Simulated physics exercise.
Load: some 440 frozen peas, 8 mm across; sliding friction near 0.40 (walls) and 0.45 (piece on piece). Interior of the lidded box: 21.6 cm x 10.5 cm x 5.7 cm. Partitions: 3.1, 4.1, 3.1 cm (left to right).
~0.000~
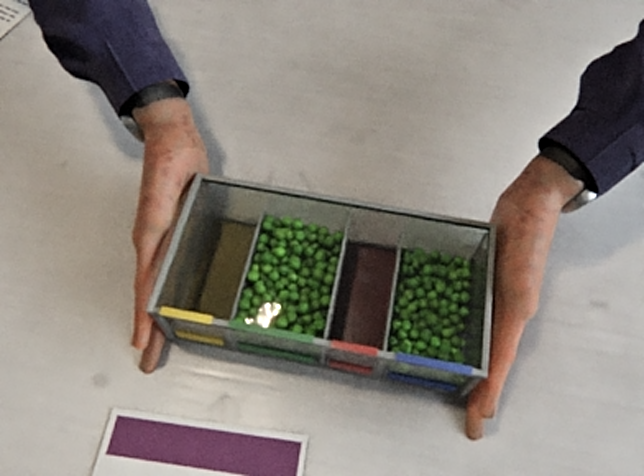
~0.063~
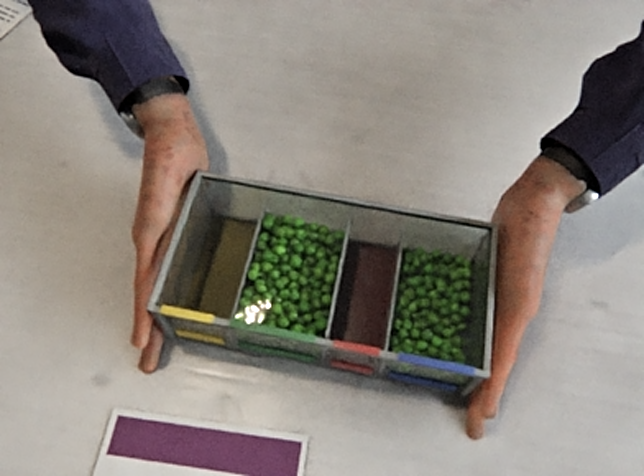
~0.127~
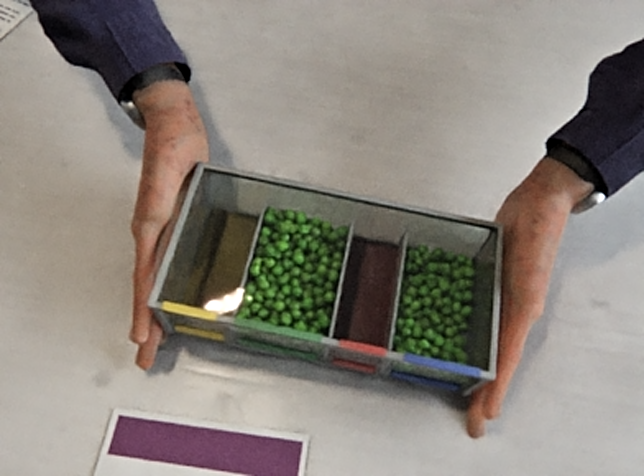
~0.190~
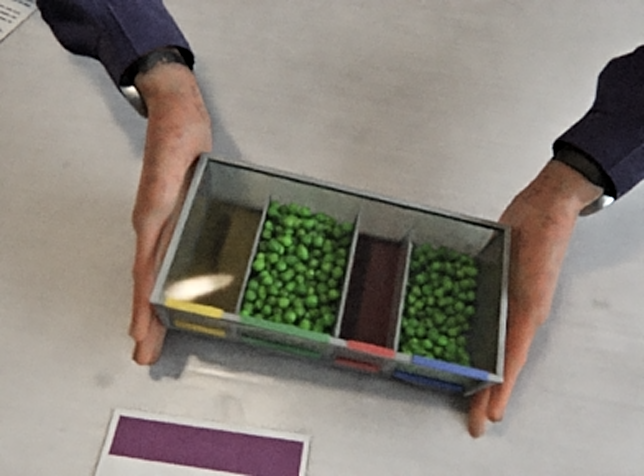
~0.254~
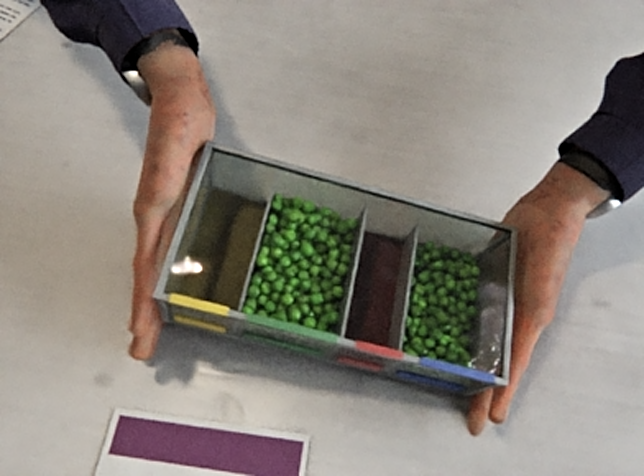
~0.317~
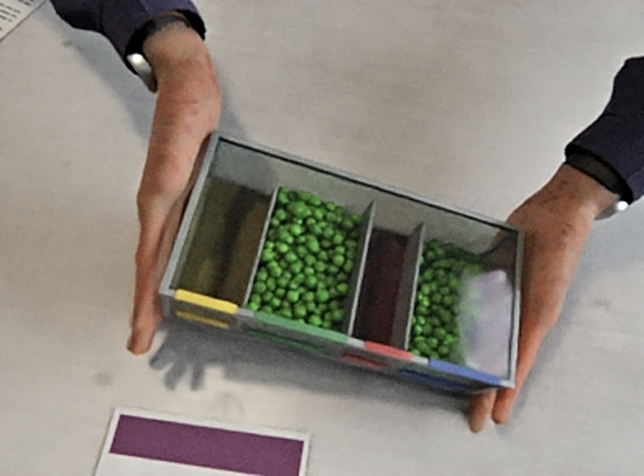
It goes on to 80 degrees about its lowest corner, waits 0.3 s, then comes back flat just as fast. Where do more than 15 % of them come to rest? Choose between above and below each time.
Red: Below, blue: Above, green: Above, yellow: Below.
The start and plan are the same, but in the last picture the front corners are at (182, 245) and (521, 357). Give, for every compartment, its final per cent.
Red = 0 %, blue = 45 %, green = 55 %, yellow = 0 %.
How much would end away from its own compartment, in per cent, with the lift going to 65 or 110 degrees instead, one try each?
About 5 and about 25 per cent, in that order.
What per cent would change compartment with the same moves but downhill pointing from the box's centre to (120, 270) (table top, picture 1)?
Roughly 35 % of the pieces.
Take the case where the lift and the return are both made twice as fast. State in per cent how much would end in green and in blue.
The green compartment would end with 50 per cent, the blue one with 50 per cent.
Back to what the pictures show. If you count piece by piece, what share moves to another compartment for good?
It works out to about 15 per cent.
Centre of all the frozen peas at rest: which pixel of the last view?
Roughly (328, 306).
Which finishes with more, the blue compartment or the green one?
Green comes out ahead.
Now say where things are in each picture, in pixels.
In the first frame, box tilt 0 degrees, front corners at (154, 308) and (481, 371); blue 35 %, green 65 %.
In the second frame, box tilt 1 degrees, front corners at (155, 307) and (483, 371).
In the third frame, box tilt 4 degrees, front corners at (156, 302) and (488, 373), lowest corner right front.
In the fourth frame, box tilt 8 degrees, front corners at (159, 298) and (495, 376), lowest corner right front.
In the fifth frame, box tilt 12 degrees, front corners at (162, 294) and (501, 379), lowest corner right front.
In the sixth frame, box tilt 16 degrees, front corners at (168, 289) and (507, 381), lowest corner right front; blue 35 %, green 65 %. Its pace works out near 60 degrees a second.
After 1.61 s, tilt 80 degrees; blue 40 %, green 55 %.
After 2.46 s, tilt 40 degrees; blue 45 %, green 55 %.
After 3.33 s, tilt 0 degrees; blue 45 %, green 55 %.
By 3.9 s all is still; red 0 %, blue 45 %, green 55 %, yellow 0 %.
